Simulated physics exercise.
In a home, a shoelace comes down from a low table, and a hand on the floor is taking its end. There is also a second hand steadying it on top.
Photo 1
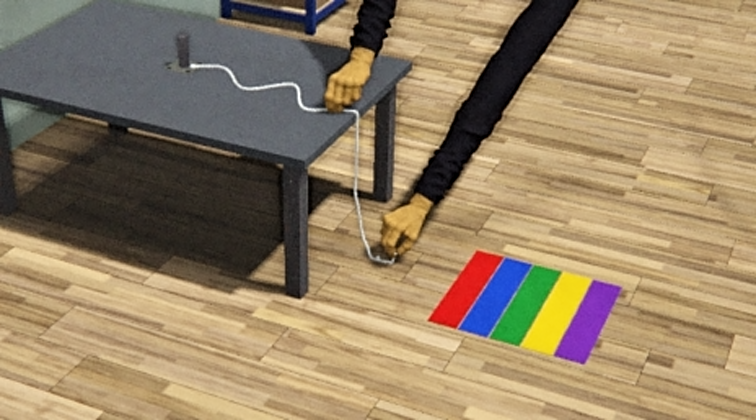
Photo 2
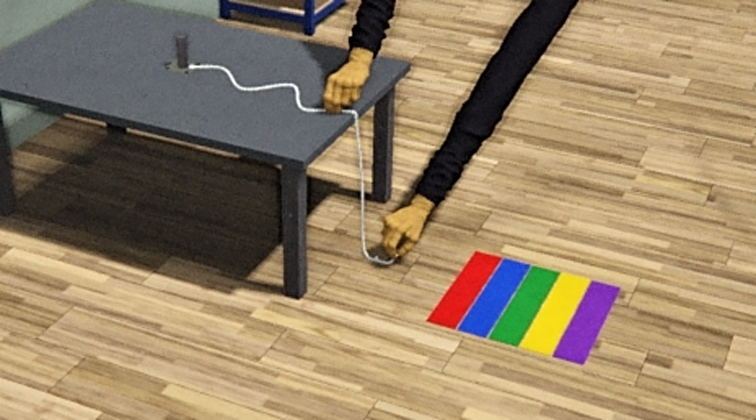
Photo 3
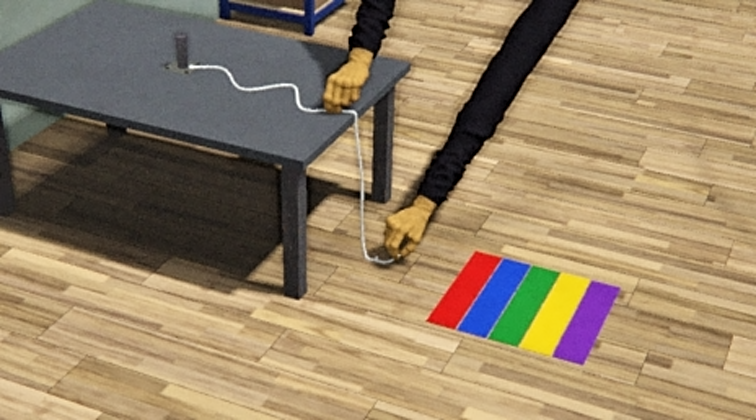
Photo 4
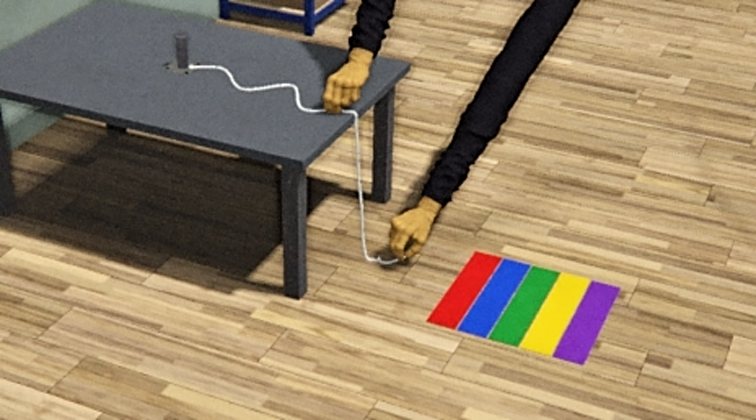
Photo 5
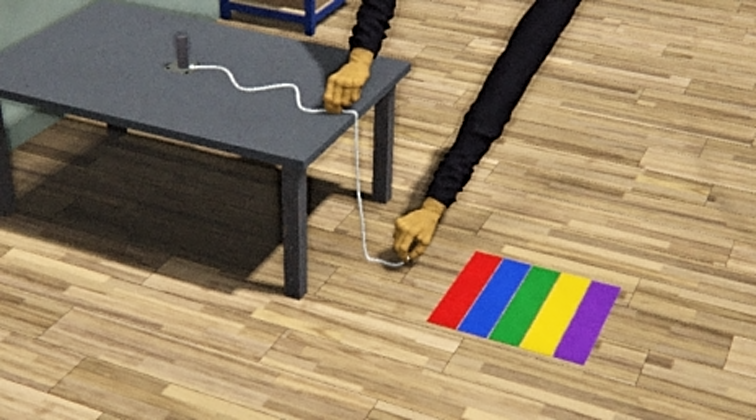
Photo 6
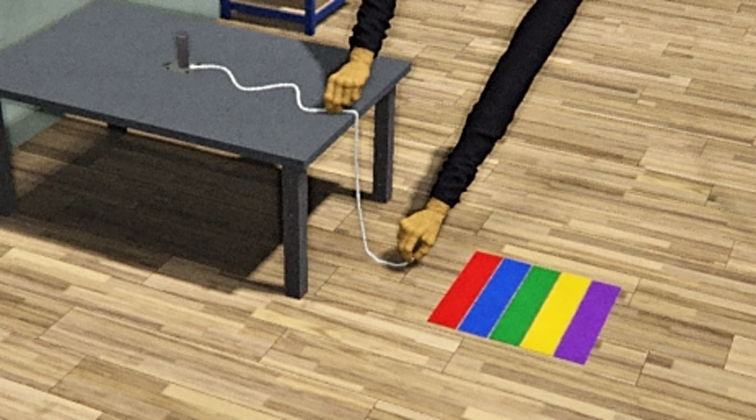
A white shoelace hangs over the edge of a low grey table, its lower end held near the wooden floor by one hand while another hand rests on it at the tabletop. The lower hand draws the end slightly to the right, toward a striped mat, as the upper hand stays still.
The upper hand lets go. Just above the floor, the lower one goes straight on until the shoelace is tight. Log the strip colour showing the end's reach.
Reach: Yellow strip.
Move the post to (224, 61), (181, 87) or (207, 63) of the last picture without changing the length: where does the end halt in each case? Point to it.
Try by try, around (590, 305), (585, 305) and (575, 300).
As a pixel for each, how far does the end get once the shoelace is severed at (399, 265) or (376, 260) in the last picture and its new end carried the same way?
The first cut gives (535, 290) and the second gives (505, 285).
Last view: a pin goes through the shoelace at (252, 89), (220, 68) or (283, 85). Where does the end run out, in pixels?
About (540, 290), (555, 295) and (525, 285).
A little later, end near (501, 282); over blue.
Next, end near (539, 291); over green.
When it is tight, end near (561, 297); over yellow. It halts on the yellow strip.
